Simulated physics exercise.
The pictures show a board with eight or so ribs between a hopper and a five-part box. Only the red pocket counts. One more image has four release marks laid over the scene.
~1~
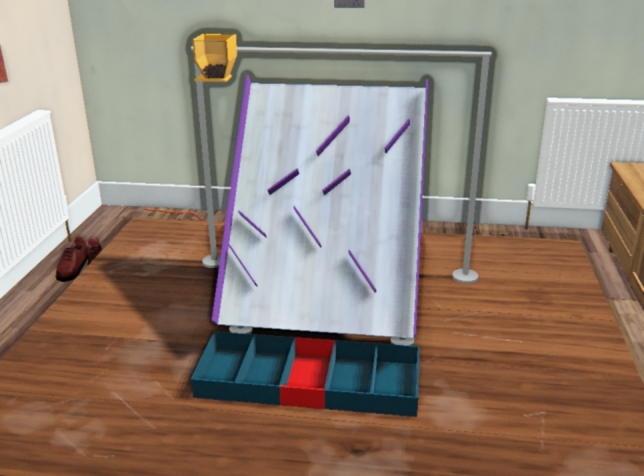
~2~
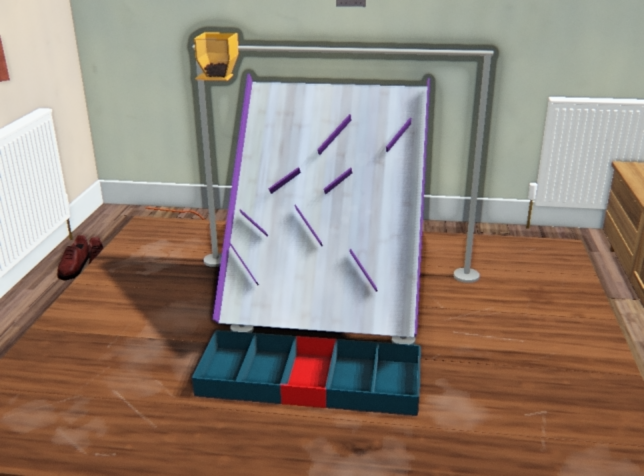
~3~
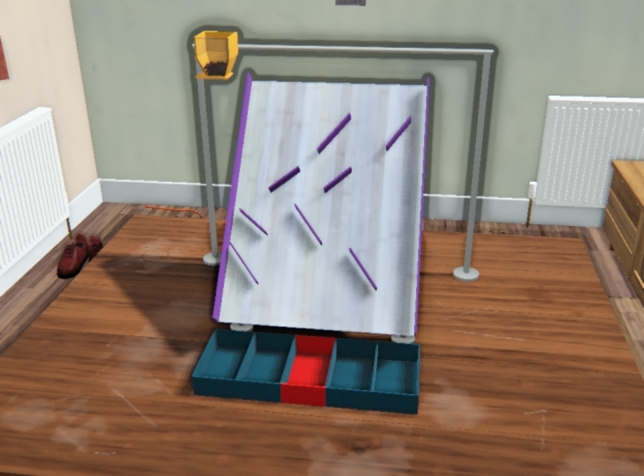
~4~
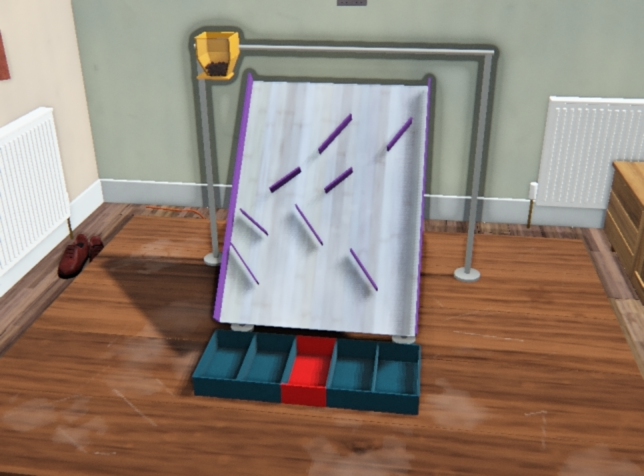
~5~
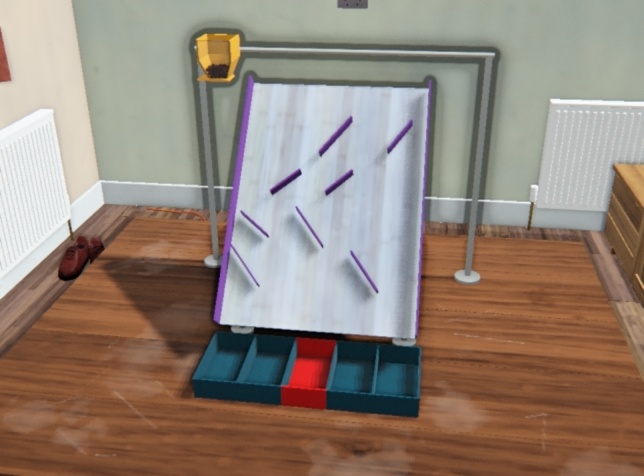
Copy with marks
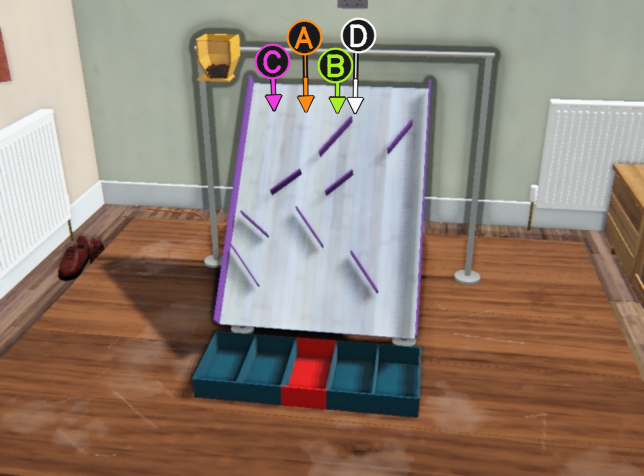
Nothing moves beyond a barely noticeable shift of the whole view. A yellow hopper holding small dark pieces stays at the upper left of a metal frame, above a tilted pale board with slanted purple ribs, while a teal box with a red middle pocket sits below.
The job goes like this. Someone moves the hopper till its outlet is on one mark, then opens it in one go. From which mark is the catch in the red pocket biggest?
C beats the others.
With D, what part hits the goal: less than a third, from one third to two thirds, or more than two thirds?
Less than a third.
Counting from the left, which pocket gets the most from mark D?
The fifth.
On the marked copy, mark A meets the board at (305, 106); mark B meets the board at (337, 107); mark C meets the board at (273, 104); mark D meets the board at (355, 107).
With A, a small part in the red pocket, most in other pockets, a stray few held on the board, a small part outside the box.
With B, a small part in the red pocket, most in other pockets, a stray few held on the board, a small part outside the box.
With C, about a third in the red pocket, about half in other pockets, a stray few held on the board.
With D, a small part in the red pocket, most in other pockets, a small part outside the box.
